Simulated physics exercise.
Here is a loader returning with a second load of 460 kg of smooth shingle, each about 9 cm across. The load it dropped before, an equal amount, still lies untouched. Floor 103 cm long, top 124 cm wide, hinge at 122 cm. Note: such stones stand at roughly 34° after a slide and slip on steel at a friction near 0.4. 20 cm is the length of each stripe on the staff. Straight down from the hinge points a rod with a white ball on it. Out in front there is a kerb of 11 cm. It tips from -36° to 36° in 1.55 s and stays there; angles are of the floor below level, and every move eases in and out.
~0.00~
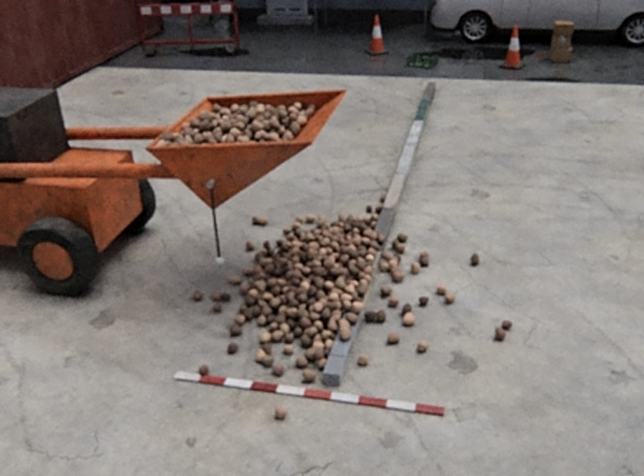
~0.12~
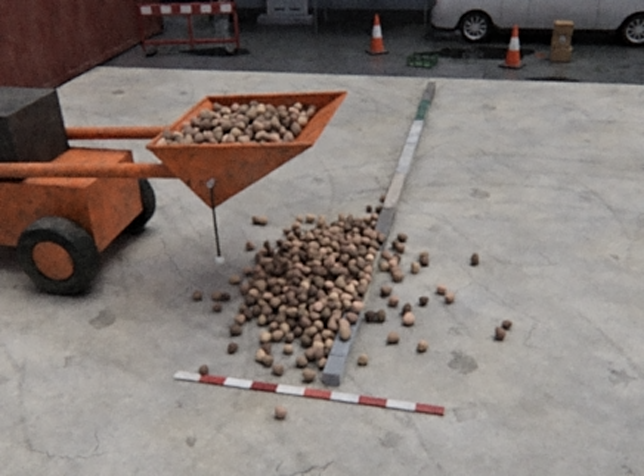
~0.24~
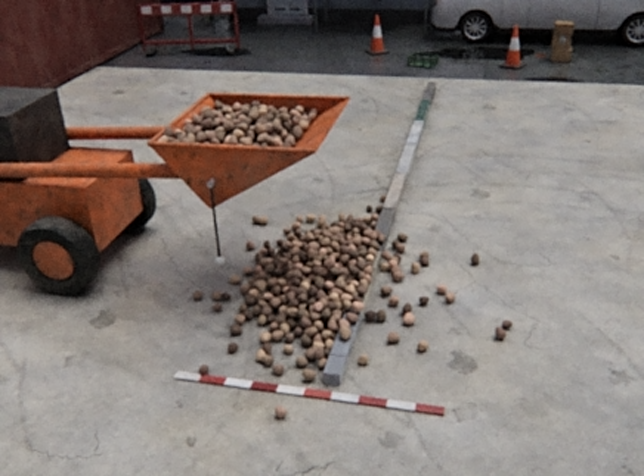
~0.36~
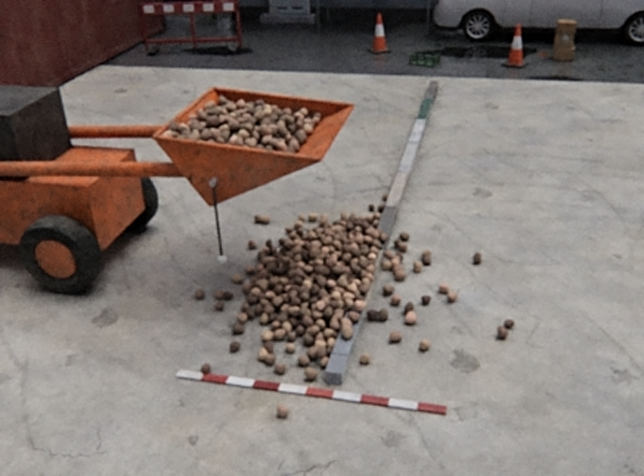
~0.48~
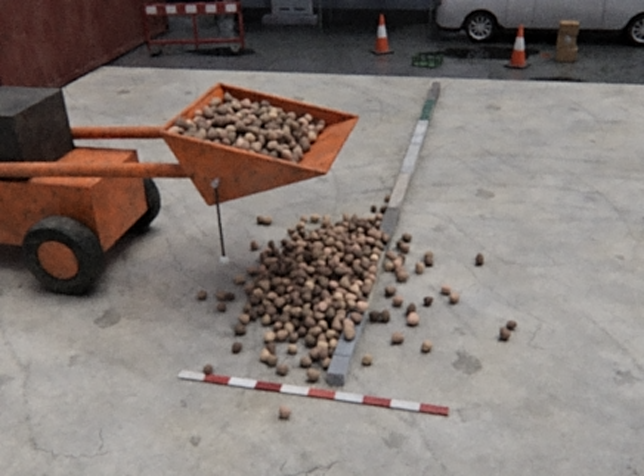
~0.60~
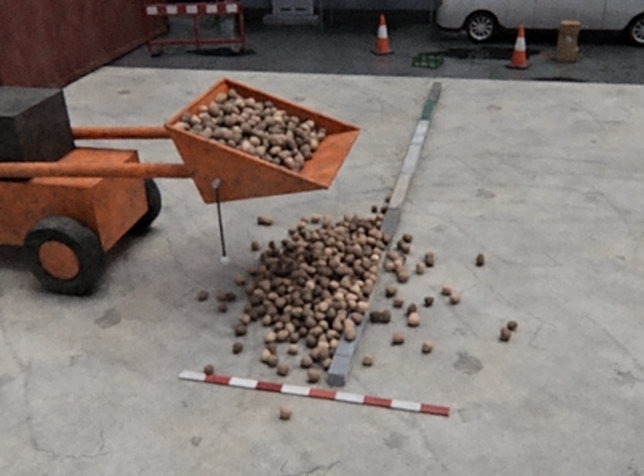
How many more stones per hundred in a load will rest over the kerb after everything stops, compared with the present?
I would say 66 per hundred.
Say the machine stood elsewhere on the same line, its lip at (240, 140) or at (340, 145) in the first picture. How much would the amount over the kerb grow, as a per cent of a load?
Case one about 5 %, case two about 90 %.
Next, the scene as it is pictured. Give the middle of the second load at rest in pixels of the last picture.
Their centre rests close to (396, 275).
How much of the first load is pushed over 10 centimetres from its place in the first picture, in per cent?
Roughly 10 percent.
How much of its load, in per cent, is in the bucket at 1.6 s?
Some 50 percent, roughly.
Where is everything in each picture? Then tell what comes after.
Lip at (311, 143), floor tilted -36°, highest stones at (247, 116). The earlier load is highest near (323, 255), 26 cm above ground level, 94 % on this side of the kerb, 5 % over the kerb, in the first frame.
The bucket is at -35°, its lip at (312, 145); the top of the load is at (248, 116); the stones move at 0.1 m/s on average, in the second frame.
Lip at (315, 151), floor tilted -31°, highest stones at (242, 115); the stones move at 0.1 m/s on average, in the third frame.
The bucket is at -26°, its lip at (321, 160); the top of the load is at (221, 112); the stones move at 0.2 m/s on average, in the fourth frame.
The bucket is at -20°, its lip at (326, 173); the top of the load is at (221, 109); the stones move at 0.2 m/s on average, in the fifth frame.
Lip at (328, 188), floor tilted -12°, highest stones at (223, 105); the stones move at 0.3 m/s on average, in the sixth frame.
After 1.2 s the floor is at 25°; in per cent of one load, 100 in the bucket, 94 on this side of the kerb, 5 over the kerb; the foremost stones are at (460, 300).
After 1.6 s the floor is at 36°; in per cent of one load, 49 in the bucket, 140 on this side of the kerb, 11 over the kerb; the foremost stones are at (460, 300).
After 2.0 s the floor is at 36°; in per cent of one load, 11 in the bucket, 145 on this side of the kerb, 43 over the kerb; the foremost stones are at (483, 300).
After 4.8 s the floor is at 36°; in per cent of one load, 0 in the bucket, 128 on this side of the kerb, 72 over the kerb; the foremost stones are at (541, 281). Net gain over the kerb, 66.
